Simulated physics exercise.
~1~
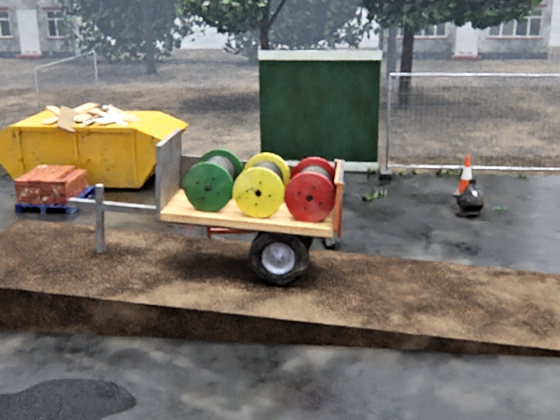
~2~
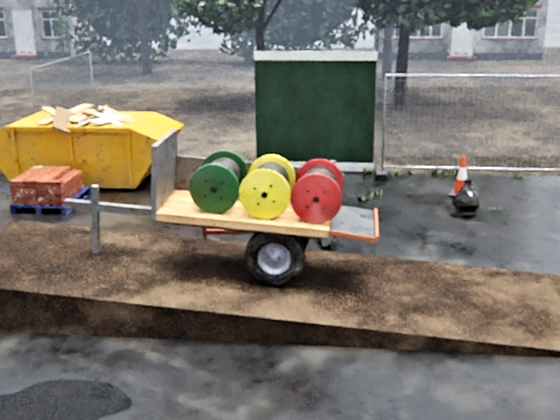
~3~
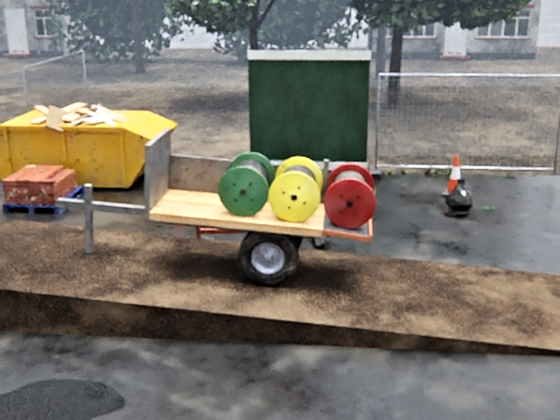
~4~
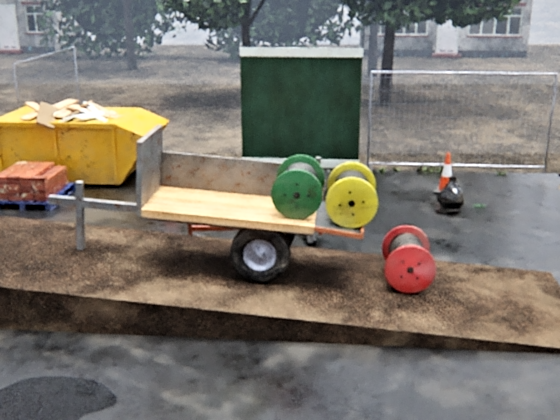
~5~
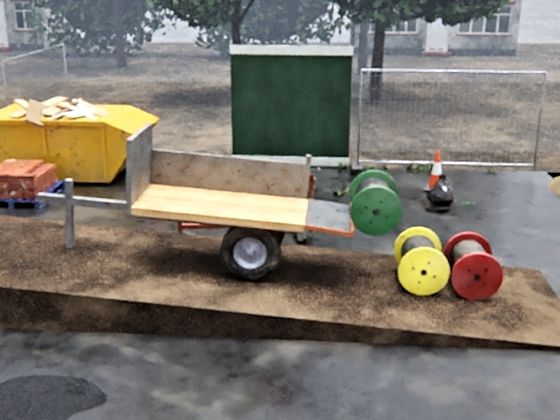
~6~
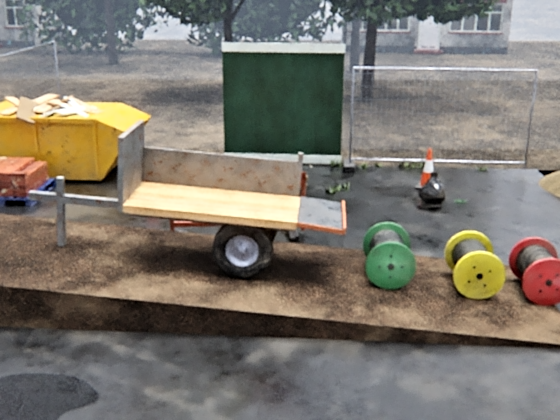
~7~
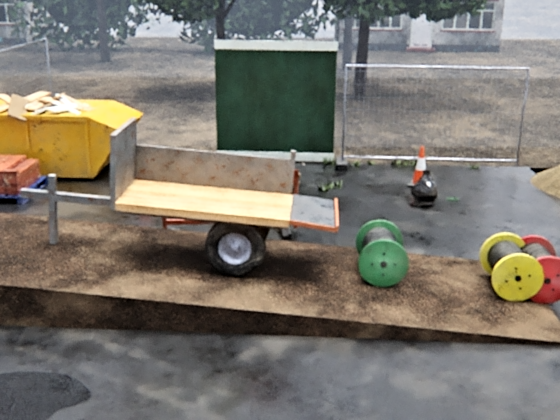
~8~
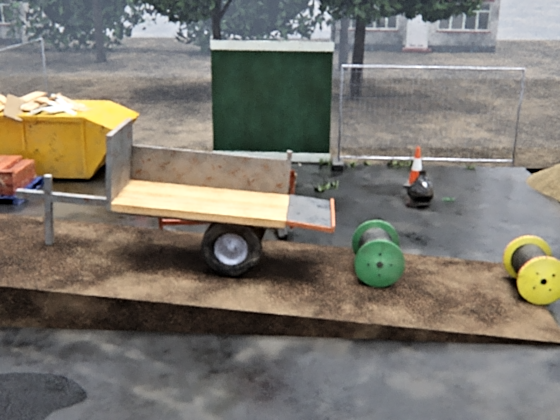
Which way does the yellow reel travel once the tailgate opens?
The yellow reel rolls to the right, going off the open tailgate and on along the ramp.
